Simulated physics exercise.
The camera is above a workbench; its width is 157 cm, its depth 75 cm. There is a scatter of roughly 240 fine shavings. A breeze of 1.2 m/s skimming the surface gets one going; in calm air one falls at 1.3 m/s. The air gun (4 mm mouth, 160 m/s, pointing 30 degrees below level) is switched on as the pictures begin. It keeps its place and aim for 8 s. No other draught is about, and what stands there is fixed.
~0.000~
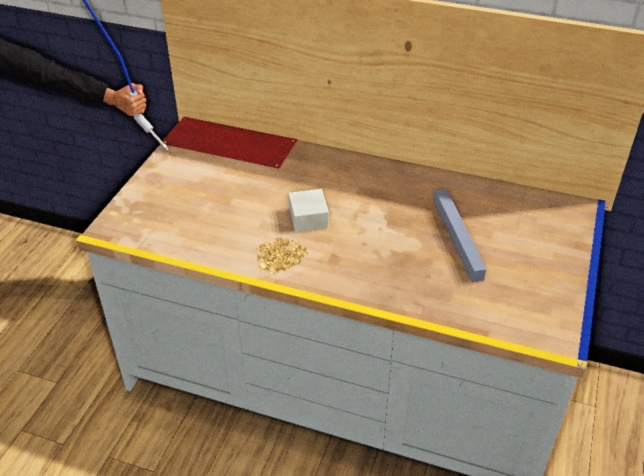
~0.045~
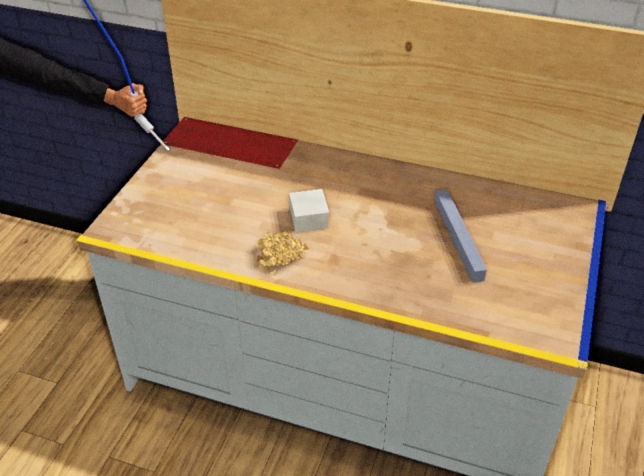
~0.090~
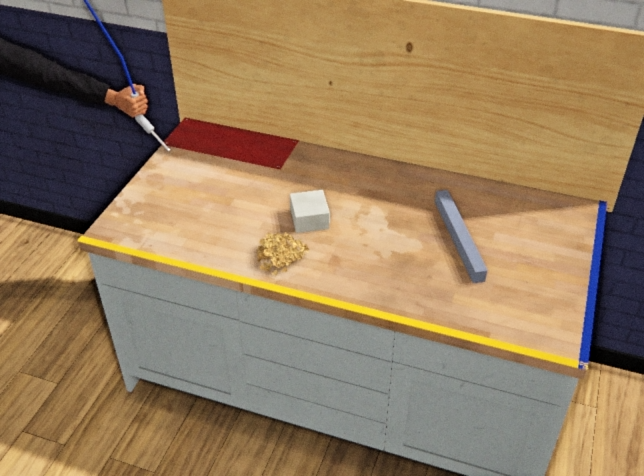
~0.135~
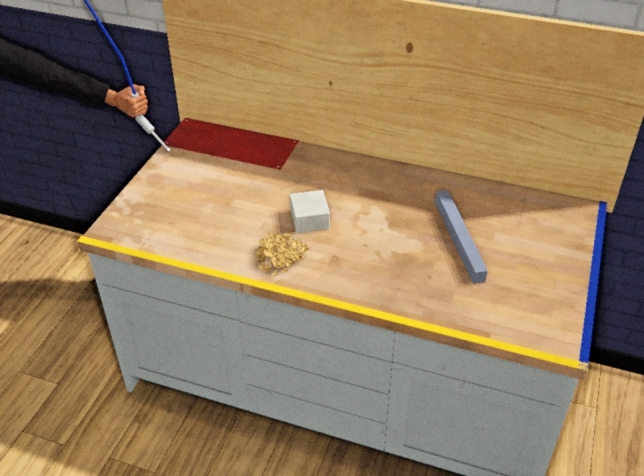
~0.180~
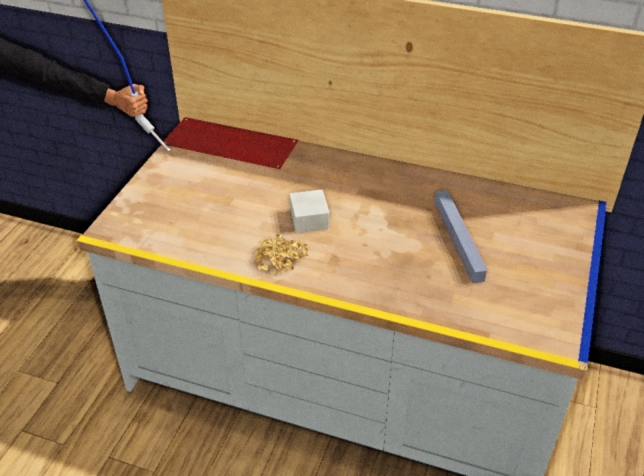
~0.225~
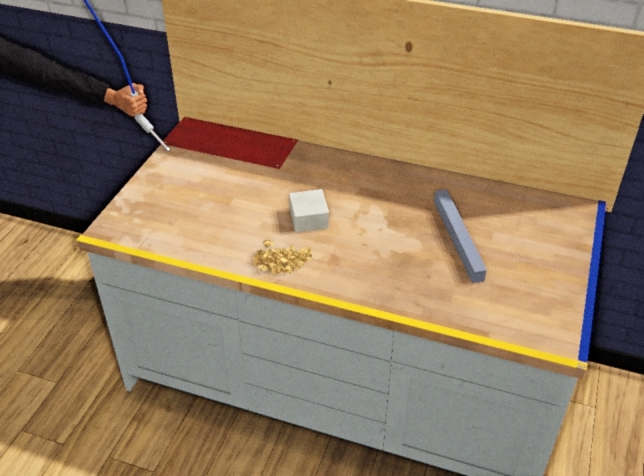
Golden shavings shifting slightly and thinning out beside a pale block on a workbench, while a hand holds an air gun still.
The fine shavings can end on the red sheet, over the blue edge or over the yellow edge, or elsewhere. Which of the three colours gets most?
The biggest group is at the yellow one.
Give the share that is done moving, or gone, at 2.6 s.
Some 100 per cent.
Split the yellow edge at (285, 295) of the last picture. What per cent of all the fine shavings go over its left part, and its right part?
Some 1 % left, 100 % right.
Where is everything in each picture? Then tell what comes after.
In the first frame, the middle of the fine shavings is near (279, 257), none has stirred yet and the mouth of the air gun is at (168, 150).
In the second frame, the middle of the fine shavings is near (279, 251), none has stirred yet, the blue edge is centred on (597, 276), the yellow edge is centred on (310, 300) and the red sheet is centred on (230, 142).
In the third frame, the middle of the fine shavings is near (279, 251), none has stirred yet, the top of a block is at (309, 203) and the top of a plank is at (461, 228).
In the fourth frame, the middle of the fine shavings is near (279, 251) and none has stirred yet.
In the fifth frame, the middle of the fine shavings is near (280, 251) and about 1 % have left their places.
In the sixth frame, the middle of the fine shavings is near (286, 260), the farthest in sight from the air gun is at (297, 269) and about 45 % have left their places.
After 1.6 s, 3 % are over the blue edge, 97 % over the yellow edge and 0 % on the red sheet; 99 % have settled or left.
After 2.6 s, 3 % are over the blue edge, 97 % over the yellow edge and 0 % on the red sheet; 100 % have settled or left.
After 4.4 s, 3 % are over the blue edge, 97 % over the yellow edge and 0 % on the red sheet; 100 % have settled or left.
After 8.0 s, at the end, 3 % are over the blue edge, 97 % over the yellow edge and 0 % on the red sheet.
